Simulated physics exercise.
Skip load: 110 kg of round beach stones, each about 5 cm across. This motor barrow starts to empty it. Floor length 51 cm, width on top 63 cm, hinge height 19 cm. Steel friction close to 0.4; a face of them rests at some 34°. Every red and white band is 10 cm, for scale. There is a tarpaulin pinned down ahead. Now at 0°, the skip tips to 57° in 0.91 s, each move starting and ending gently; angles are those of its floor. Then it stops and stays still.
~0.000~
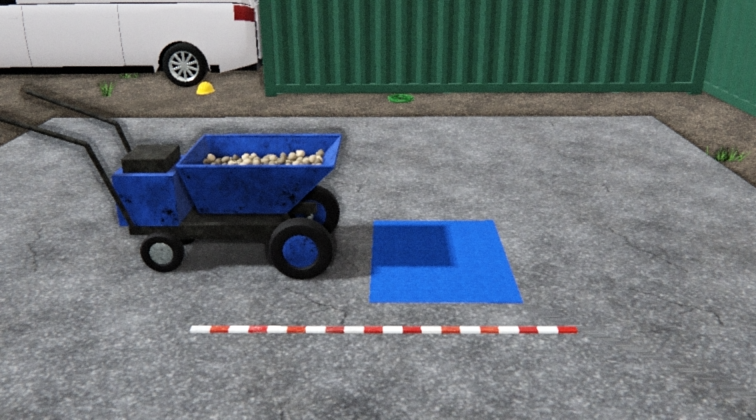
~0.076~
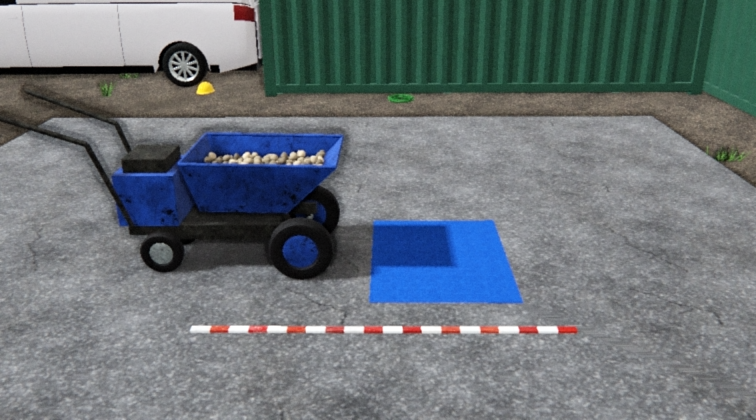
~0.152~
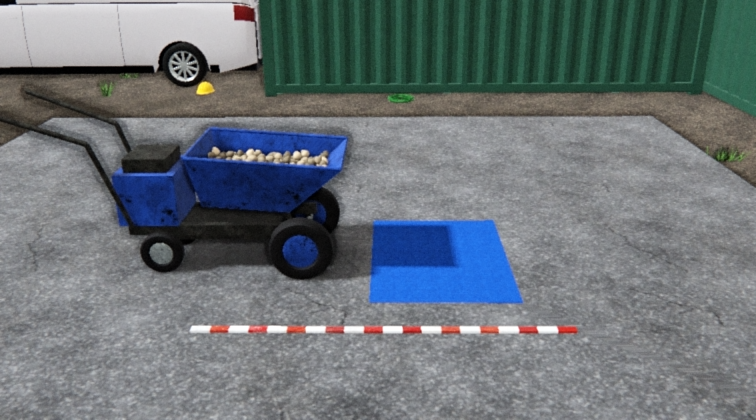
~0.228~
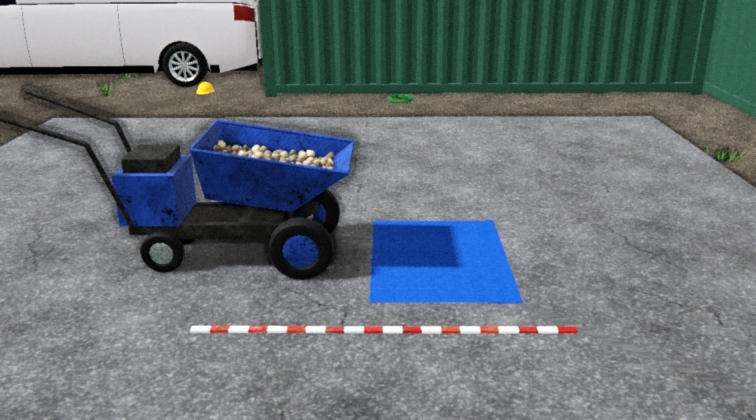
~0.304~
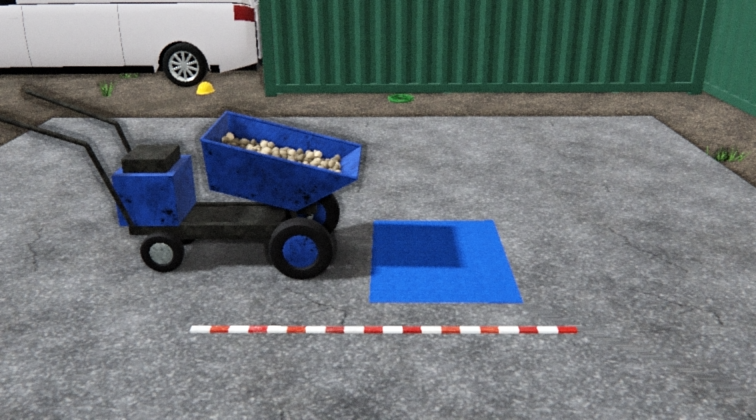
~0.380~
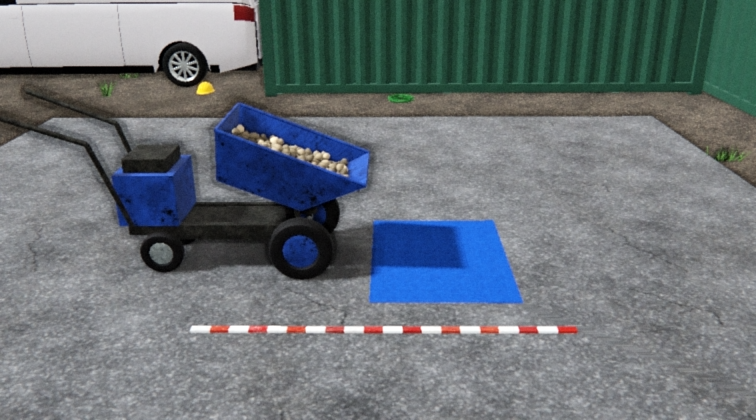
At first, a blue motor barrow loaded with pale stones stands level on grey concrete, left of a blue tarpaulin and behind a red and white pole. Its skip then tilts gradually forward to the right, the back end rising while the front lip lowers, with the stones still inside.
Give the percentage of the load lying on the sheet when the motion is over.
Close to 90 in a hundred.
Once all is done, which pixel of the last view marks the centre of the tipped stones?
Their middle is at about (432, 253).
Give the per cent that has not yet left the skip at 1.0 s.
Estimate: Approx. 90 %.
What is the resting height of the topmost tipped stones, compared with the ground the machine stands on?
Height: About 20 cm above ground level.
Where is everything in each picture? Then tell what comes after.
Lip at (334, 167), floor tilted 0°, highest stones at (286, 160), in the first picture.
The skip is at 1°, its lip at (336, 167); the top of the load is at (265, 159); the stones move at 0.2 m/s on average, in the second picture.
Lip at (341, 169), floor tilted 4°, highest stones at (245, 156); the stones move at 0.4 m/s on average, in the third picture.
The skip is at 9°, its lip at (349, 173); the top of the load is at (230, 150); the stones move at 0.6 m/s on average, in the fourth picture.
The skip is at 15°, its lip at (357, 179); the top of the load is at (231, 143); the stones move at 0.7 m/s on average, in the fifth picture.
The skip is at 22°, its lip at (366, 186); the top of the load is at (239, 135); the stones move at 0.8 m/s on average, in the sixth picture.
After 0.7 s the floor is at 48°; 100 % in the skip; the foremost stones are at (375, 201).
After 1.0 s the floor is at 57°; 90 % in the skip, 10 % on the sheet; the foremost stones are at (430, 241).
After 1.4 s the floor is at 57°; 45 % in the skip, 55 % on the sheet; the foremost stones are at (500, 249).
After 3.3 s the floor is at 57°; 0 % in the skip, 1 % short of the sheet, 92 % on the sheet, 7 % off the sheet elsewhere; the foremost stones are at (608, 267).
